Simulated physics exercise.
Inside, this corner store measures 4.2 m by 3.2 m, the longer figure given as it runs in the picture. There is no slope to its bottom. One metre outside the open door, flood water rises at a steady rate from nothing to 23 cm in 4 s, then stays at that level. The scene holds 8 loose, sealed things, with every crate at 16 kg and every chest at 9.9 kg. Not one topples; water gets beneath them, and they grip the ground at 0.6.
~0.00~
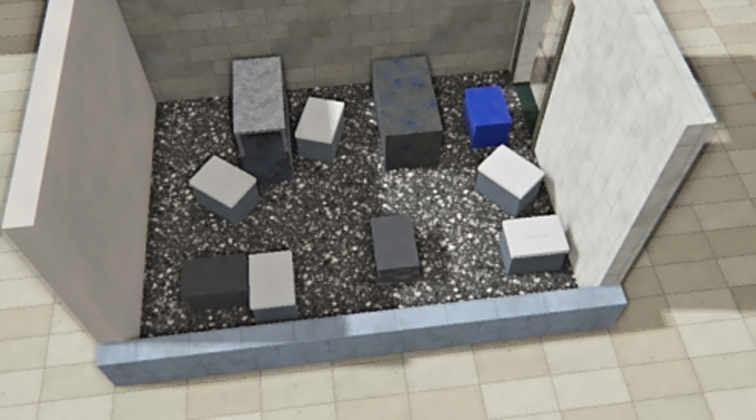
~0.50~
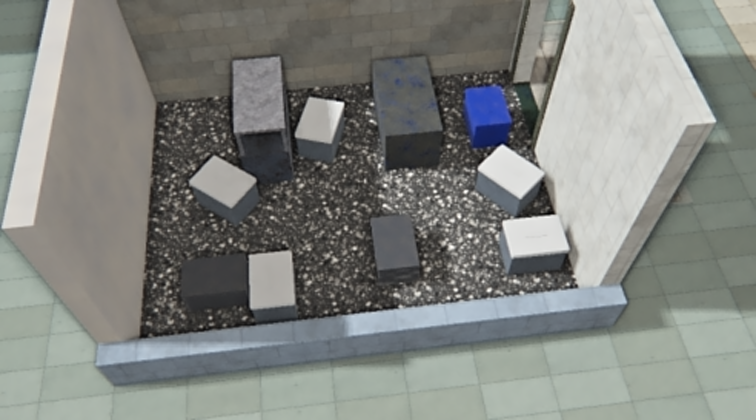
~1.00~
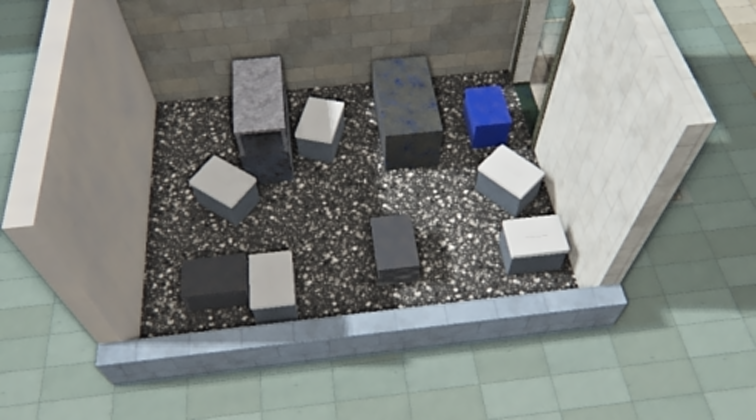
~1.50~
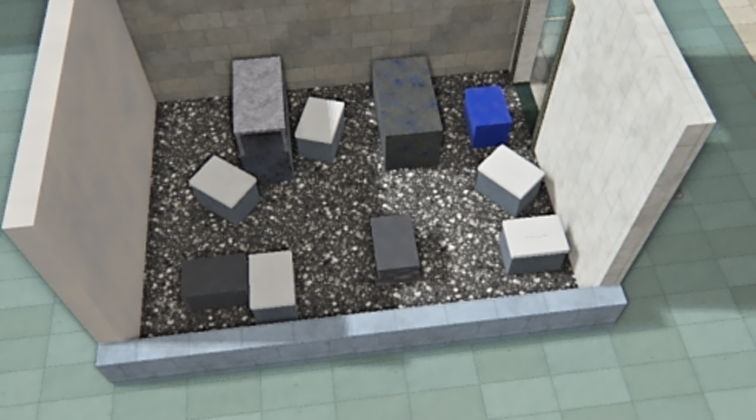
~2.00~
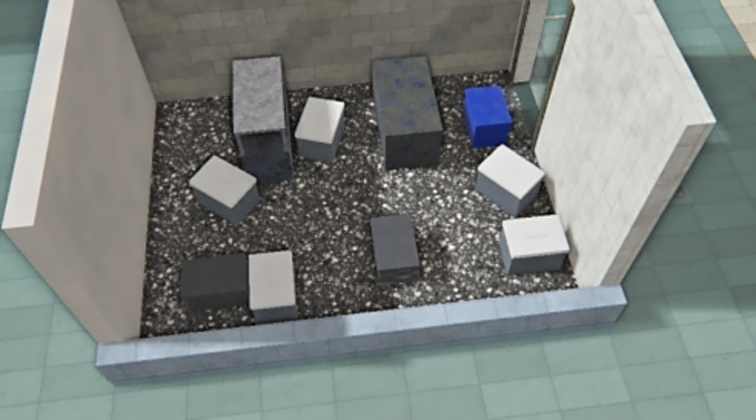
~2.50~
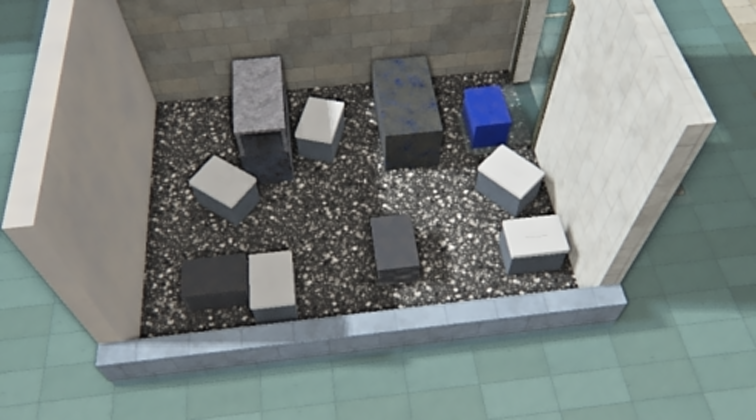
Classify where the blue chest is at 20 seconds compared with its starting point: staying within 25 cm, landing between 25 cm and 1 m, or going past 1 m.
The blue chest goes past 1 m.
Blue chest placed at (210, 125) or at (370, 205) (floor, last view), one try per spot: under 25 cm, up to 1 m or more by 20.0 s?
Try one - it is pushed slightly; try two - it is swept a long way.
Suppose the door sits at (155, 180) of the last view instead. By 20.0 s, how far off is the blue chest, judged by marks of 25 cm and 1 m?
Note: Blue chest displaced a short distance.
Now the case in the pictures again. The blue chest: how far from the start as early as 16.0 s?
By that time, close to 200 cm.
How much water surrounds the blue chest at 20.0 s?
Close to 13 centimetres.
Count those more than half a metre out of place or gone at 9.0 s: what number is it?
The number by then is 3.
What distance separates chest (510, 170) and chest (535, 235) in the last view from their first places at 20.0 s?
First 350 cm, then 200 cm.
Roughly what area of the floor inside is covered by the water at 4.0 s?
Somewhere about 3.0 m2, give or take.
After 4.0 s the blue chest is near (455, 117), 0.4 m from its start, aground; 0 afloat.
After 9.0 s the blue chest is near (314, 285), 2.9 m from its start, afloat; 3 afloat.
After 16.0 s the blue chest is near (372, 212), 1.9 m from its start, afloat; 8 afloat.
After 20.0 s the blue chest is near (300, 242), 2.7 m from its start, afloat; 8 afloat.
